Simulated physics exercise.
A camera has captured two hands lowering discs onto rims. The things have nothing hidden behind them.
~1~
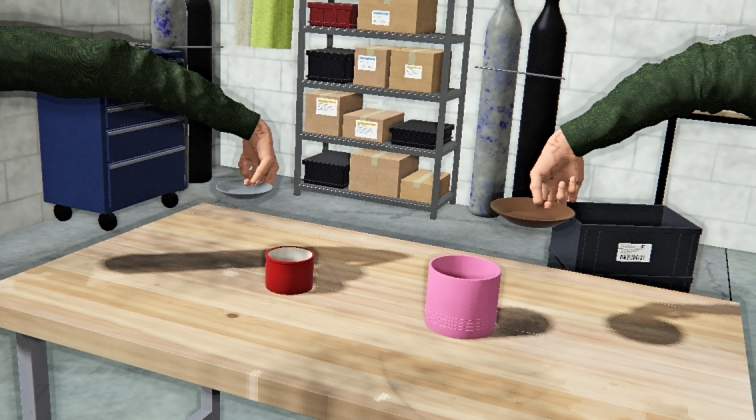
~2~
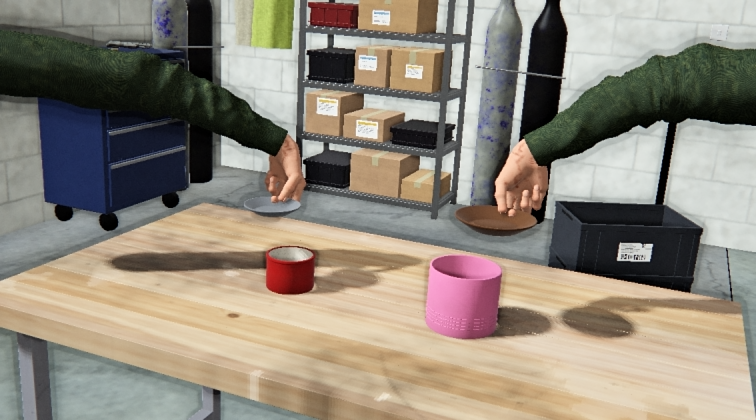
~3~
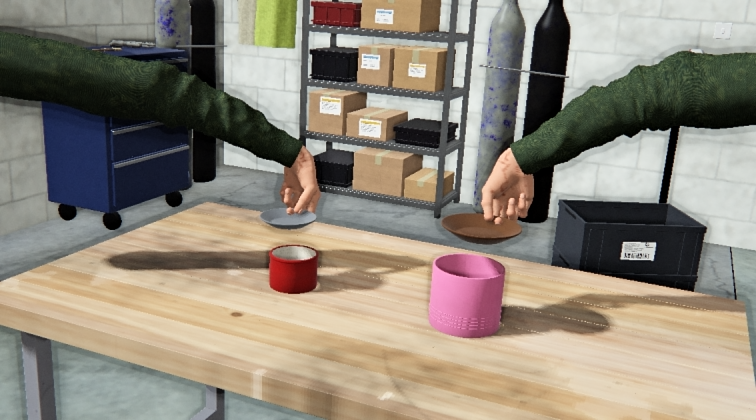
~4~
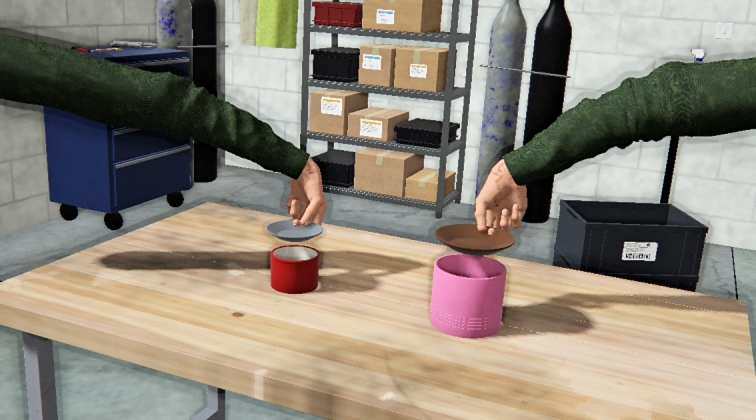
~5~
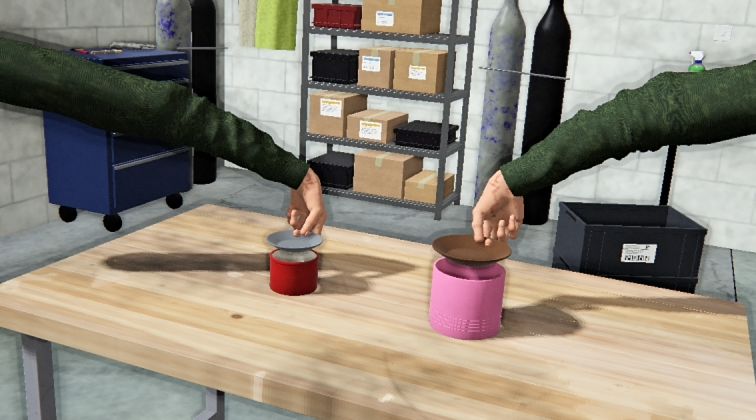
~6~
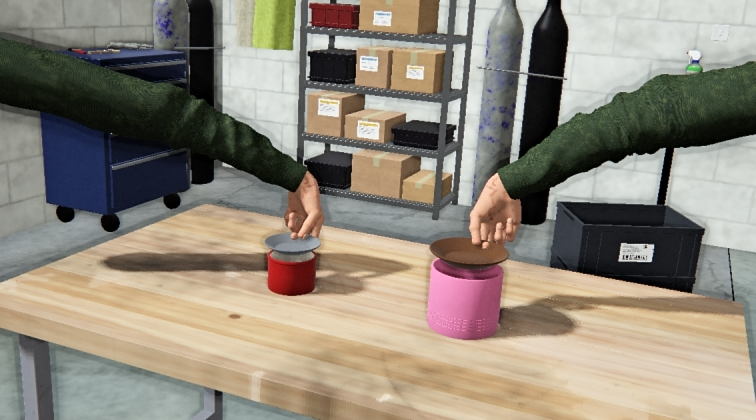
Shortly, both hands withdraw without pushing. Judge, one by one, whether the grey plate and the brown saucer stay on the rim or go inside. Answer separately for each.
Grey plate - on the rim; brown saucer - on the rim.
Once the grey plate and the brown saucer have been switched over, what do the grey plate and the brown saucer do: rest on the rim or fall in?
For the grey plate, it drops in; for the brown saucer, it perches on top.
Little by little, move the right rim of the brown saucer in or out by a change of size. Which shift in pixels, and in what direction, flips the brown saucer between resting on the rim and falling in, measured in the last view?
Move it left about 4 pixels and it flips.
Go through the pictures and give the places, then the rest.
In the first picture, still on the way; grey plate (244, 191); brown saucer (532, 215); left pot (290, 270).
In the second picture, still on the way; brown saucer (495, 223); right cup (463, 296).
In the third picture, still on the way; grey plate (288, 220); left pot (294, 269).
In the fourth picture, still on the way; brown saucer (474, 242); right cup (468, 295).
In the fifth picture, still on the way; grey plate (295, 243); left pot (294, 271).
In the sixth picture, in place, still held; grey plate (293, 246); brown saucer (469, 256); right cup (465, 296).
Then, 0.10 s later than the last frame, grey plate sitting on the rim near (292, 250); brown saucer moving near (468, 261).
Then, 0.58 s later than the last frame, grey plate sitting on the rim near (292, 250); brown saucer sitting on the rim near (468, 261).
When it is over, the grey plate covers the opening, near (292, 250); the brown saucer covers the opening, near (468, 261).
